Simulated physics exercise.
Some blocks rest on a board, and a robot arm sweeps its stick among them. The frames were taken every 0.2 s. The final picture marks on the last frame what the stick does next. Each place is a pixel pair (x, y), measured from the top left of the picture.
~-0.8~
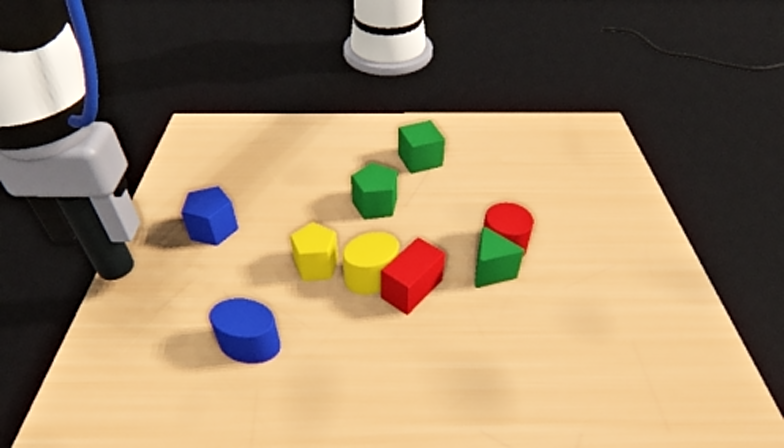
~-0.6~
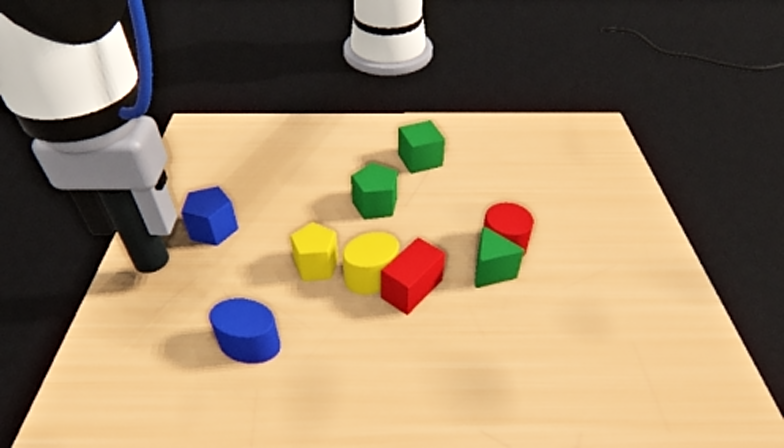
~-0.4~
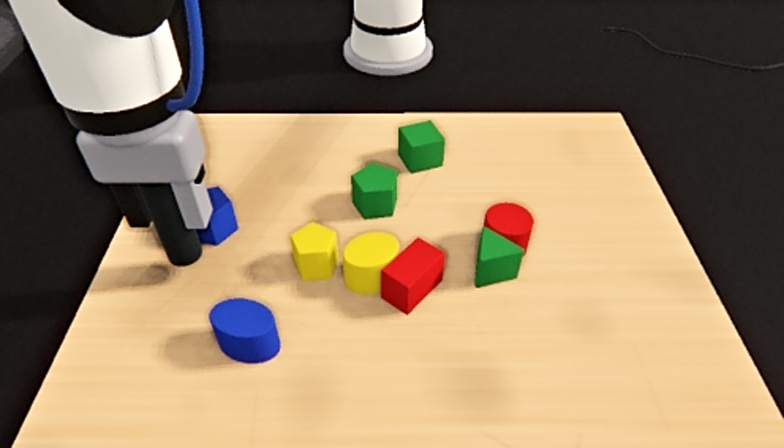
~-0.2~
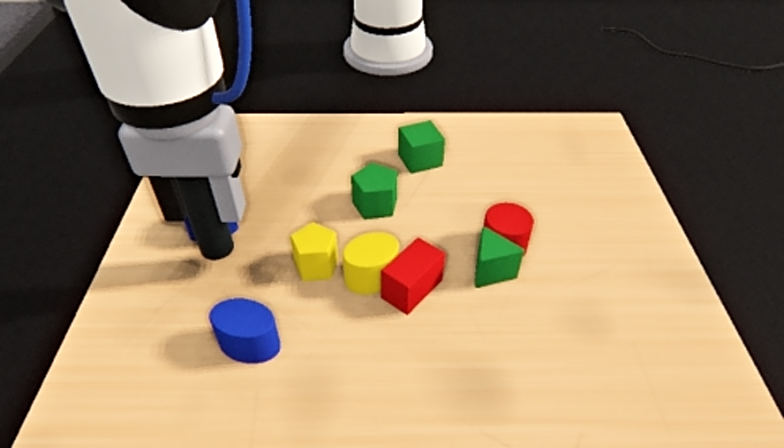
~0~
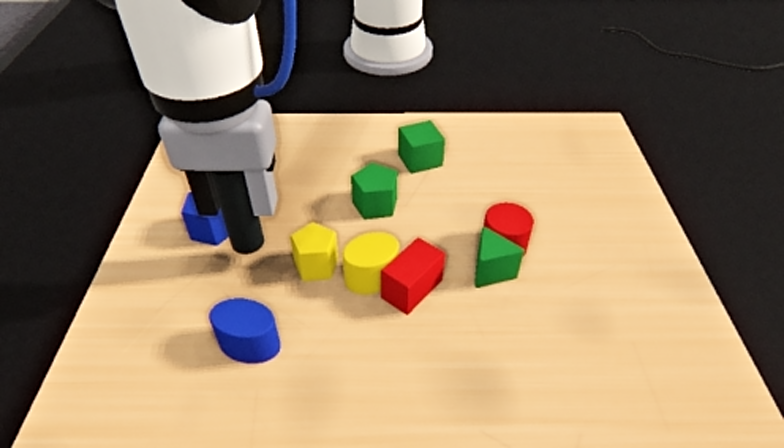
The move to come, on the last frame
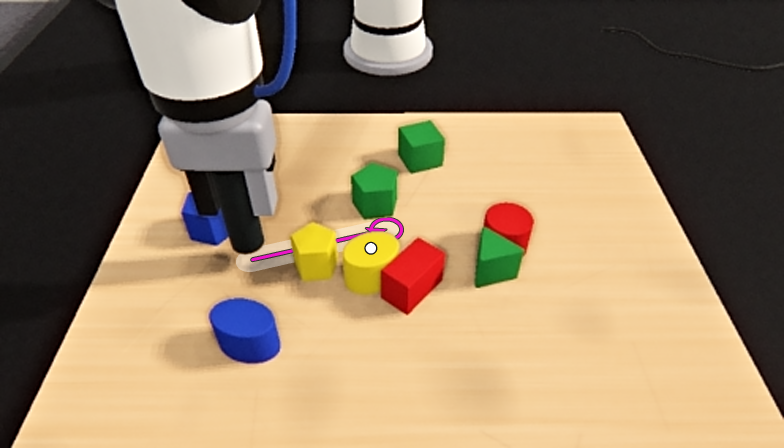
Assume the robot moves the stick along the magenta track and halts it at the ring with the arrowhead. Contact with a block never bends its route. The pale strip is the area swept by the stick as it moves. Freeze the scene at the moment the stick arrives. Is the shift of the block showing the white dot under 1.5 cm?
Final answer: Yes.
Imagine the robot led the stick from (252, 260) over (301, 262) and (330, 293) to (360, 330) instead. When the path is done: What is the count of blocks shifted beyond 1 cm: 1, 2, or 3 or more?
Three or more blocks.
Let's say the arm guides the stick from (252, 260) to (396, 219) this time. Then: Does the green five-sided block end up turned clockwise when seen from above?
No
Path on the board, in a line from (252, 260) to (386, 230); the dot is on the yellow oval.
On the path given first. One third of the way, stick (297, 233); yellow five-sided block (317, 240).
Two thirds of the way, stick (343, 222); yellow five-sided block (326, 241), turned 25° clockwise.
At the end, stick (386, 213); yellow five-sided block (326, 241), turned 25° clockwise; yellow oval in place.
